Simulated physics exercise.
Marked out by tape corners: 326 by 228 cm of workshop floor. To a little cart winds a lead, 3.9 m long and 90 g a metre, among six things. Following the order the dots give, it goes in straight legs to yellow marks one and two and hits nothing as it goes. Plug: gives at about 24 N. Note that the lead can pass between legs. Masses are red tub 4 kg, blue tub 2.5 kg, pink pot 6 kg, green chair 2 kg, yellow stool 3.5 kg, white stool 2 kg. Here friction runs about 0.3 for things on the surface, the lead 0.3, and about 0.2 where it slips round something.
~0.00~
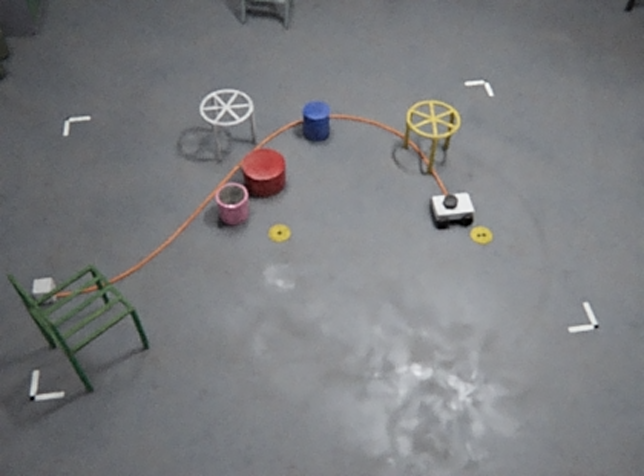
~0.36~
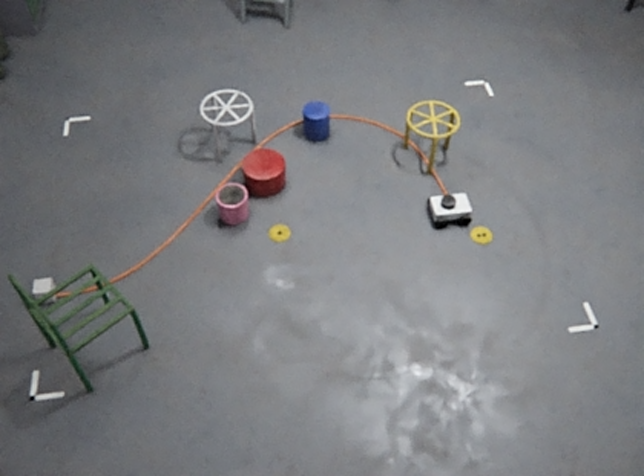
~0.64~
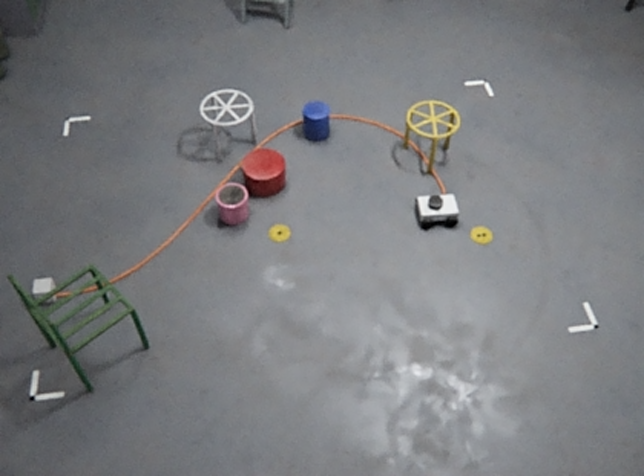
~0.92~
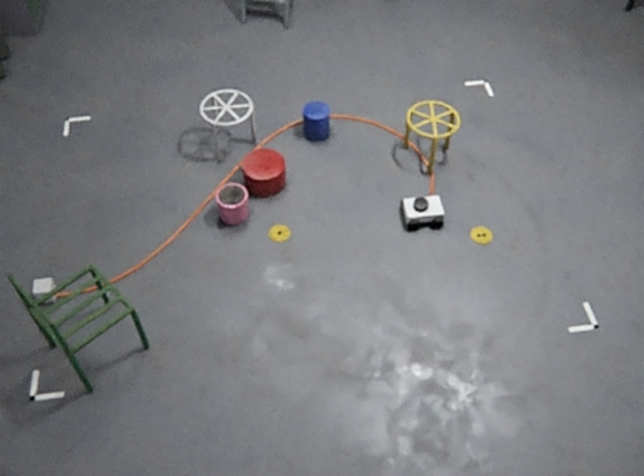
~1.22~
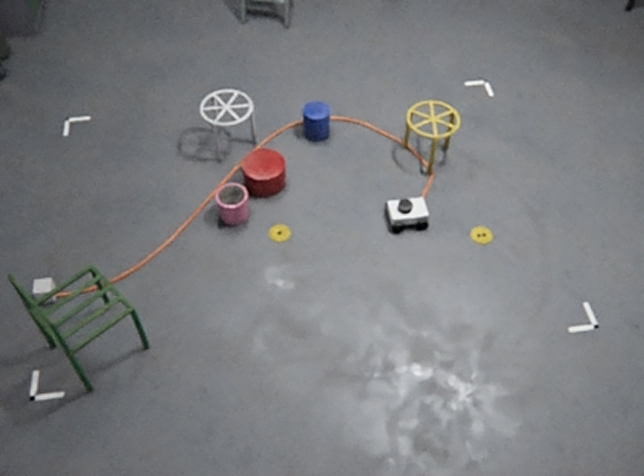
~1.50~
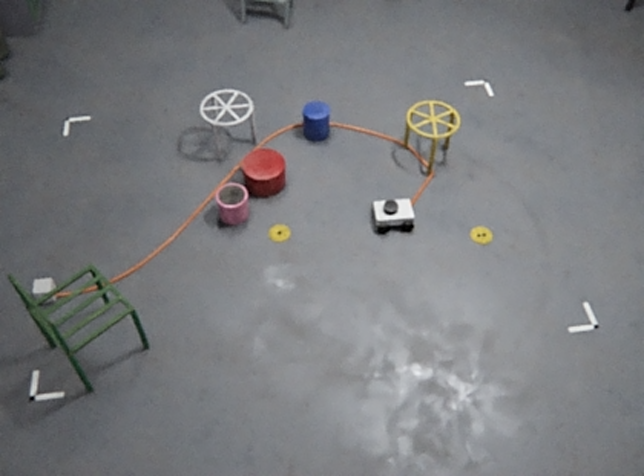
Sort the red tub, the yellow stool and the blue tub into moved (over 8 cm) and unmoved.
Sorted: Red tub unmoved, yellow stool moved, blue tub unmoved.
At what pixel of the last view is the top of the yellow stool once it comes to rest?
It comes to rest at about (389, 127).
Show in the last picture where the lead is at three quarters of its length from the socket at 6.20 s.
Look close to (377, 162) in the final picture.
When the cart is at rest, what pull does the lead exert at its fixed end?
0 N.
At 3.1 s, cart at (320, 226), 4 N at the fixed end; yellow stool 17 cm off its start.
At 4.6 s, cart at (326, 233), lead slack at the fixed end; yellow stool 32 cm off its start.
At 6.2 s, cart at (410, 233), lead slack at the fixed end; yellow stool 32 cm off its start at (389, 127).
At 7.8 s, cart at (481, 234), lead slack at the fixed end; yellow stool 32 cm off its start.
At 8.2 s, cart at (481, 234), lead slack at the fixed end; yellow stool 32 cm off its start at (389, 127), blue tub 0 cm off its start at (317, 110), red tub 0 cm off its start at (264, 164).
